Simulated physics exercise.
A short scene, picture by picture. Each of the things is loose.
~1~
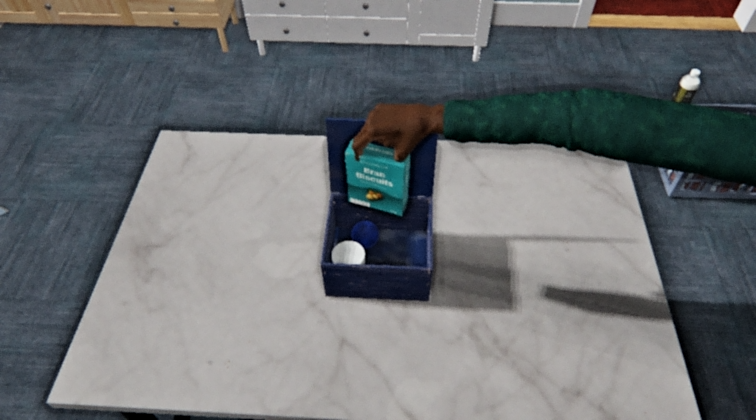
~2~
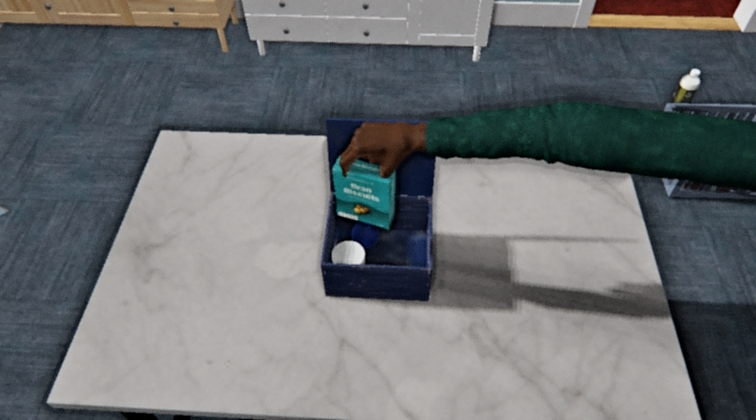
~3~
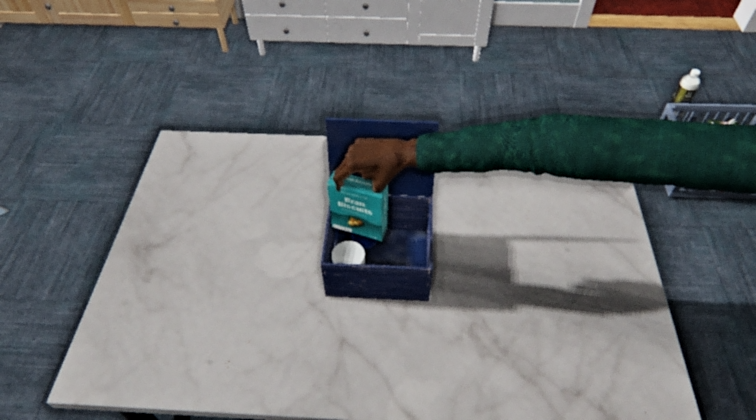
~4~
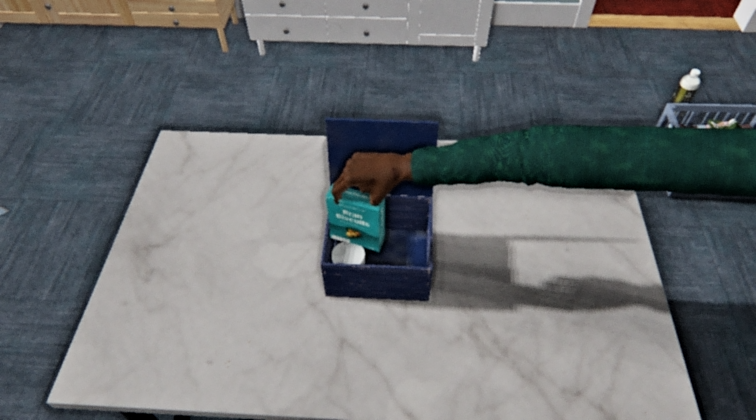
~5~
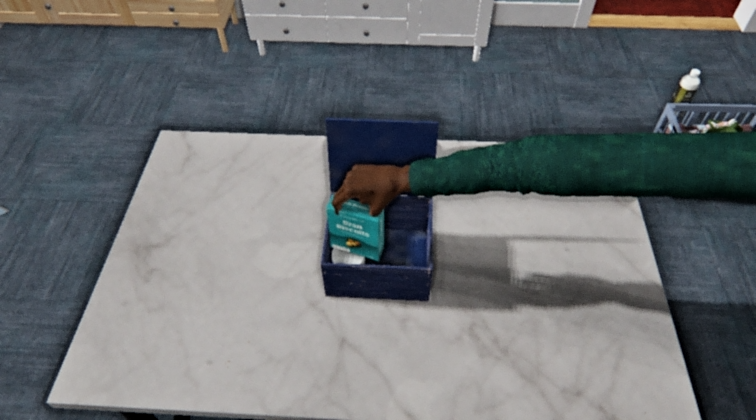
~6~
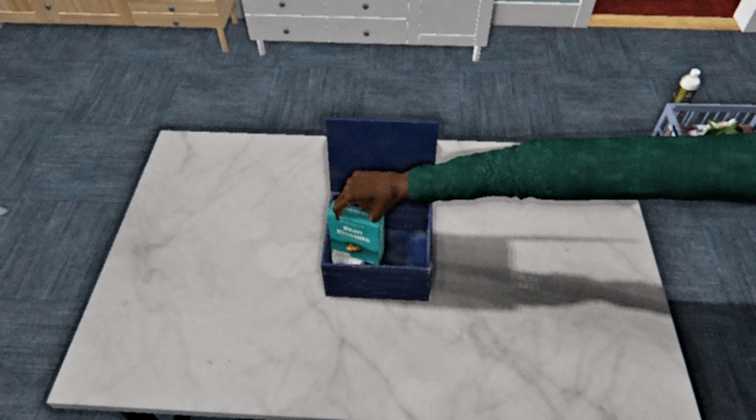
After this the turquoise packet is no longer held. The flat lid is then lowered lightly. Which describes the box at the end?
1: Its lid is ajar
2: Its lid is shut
Its lid is ajar.
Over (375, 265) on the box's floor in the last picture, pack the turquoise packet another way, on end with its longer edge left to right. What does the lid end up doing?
After that, the lid lies down snugly.
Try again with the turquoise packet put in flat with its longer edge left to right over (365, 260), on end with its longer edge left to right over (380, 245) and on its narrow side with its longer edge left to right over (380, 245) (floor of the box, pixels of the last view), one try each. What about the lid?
Open; shut; open.
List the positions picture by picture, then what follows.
On its way; turquoise packet (378, 179), in the first frame.
On its way; turquoise packet (365, 193), in the second frame.
On its way; turquoise packet (359, 207), in the third frame.
On its way; turquoise packet (356, 219), in the fourth frame.
On its way; turquoise packet (356, 229), in the fifth frame.
In place under the hand; turquoise packet (357, 234), in the sixth frame.
Then, 1.20 s on from there, lid starting down.
Then, 1.50 s on from there, lid 71° above the rim.
Then, 1.70 s on from there, lid 49° above the rim.
Then, 3.00 s on from there, lid 39° above the rim.
In the end, lid 39° above the rim; all 3 unmoved. At the end, from the last picture's camera, turquoise packet near (354, 236).
